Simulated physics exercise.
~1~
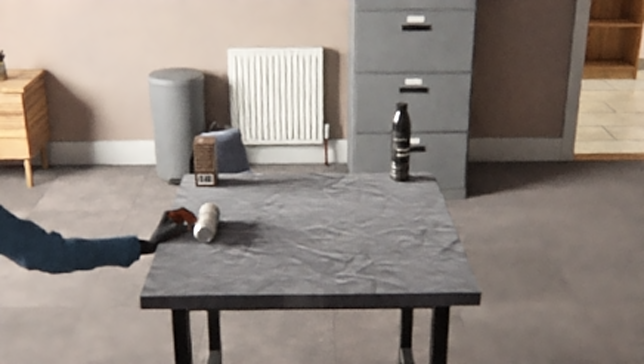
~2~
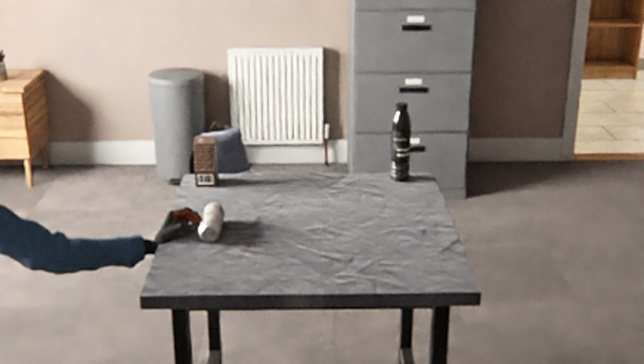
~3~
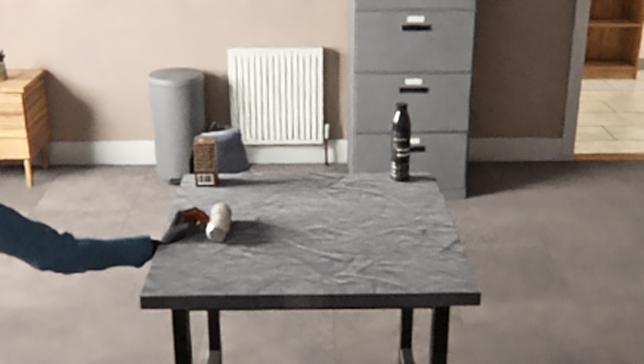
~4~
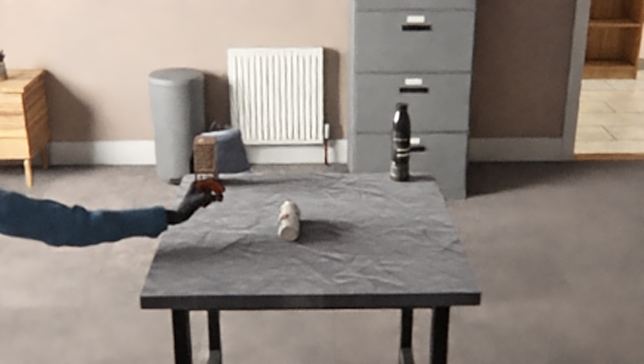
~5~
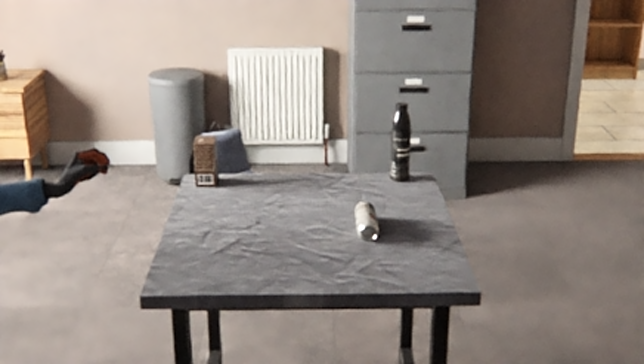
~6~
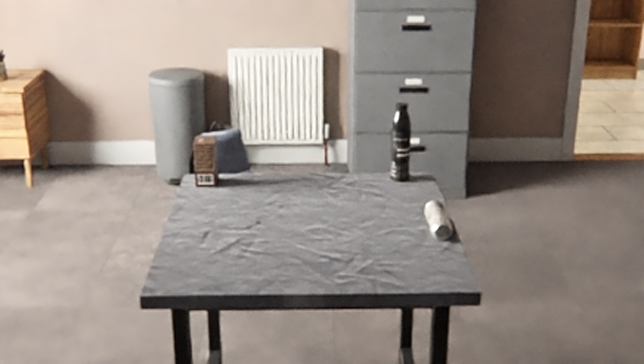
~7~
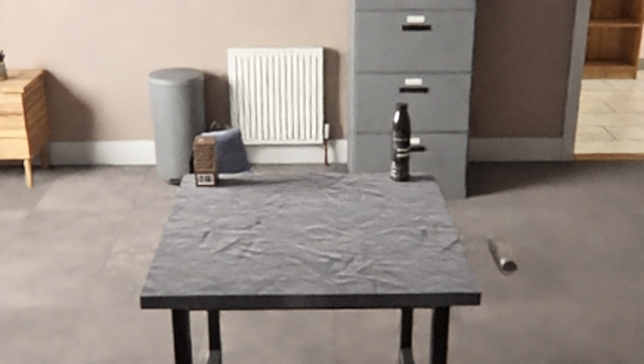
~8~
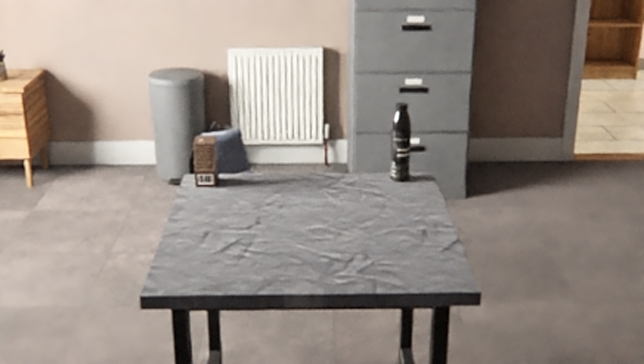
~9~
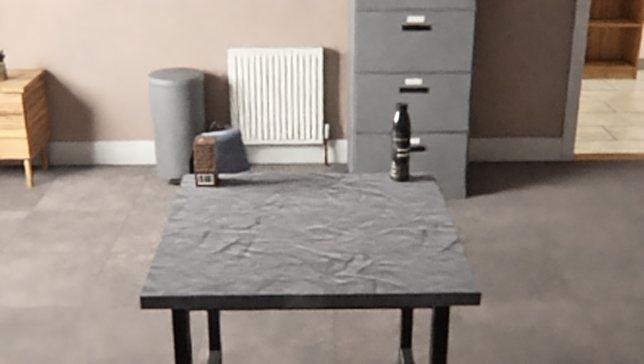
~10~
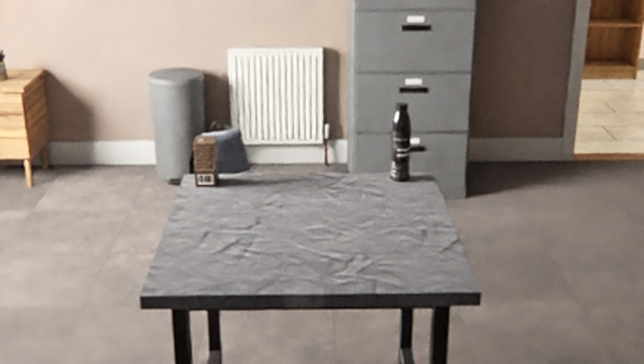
In the video, a gloved hand pushes a white can lying on its side across a gray table, then withdraws as the can rolls right and falls off the edge, leaving the brown carton and black bottle standing in place.
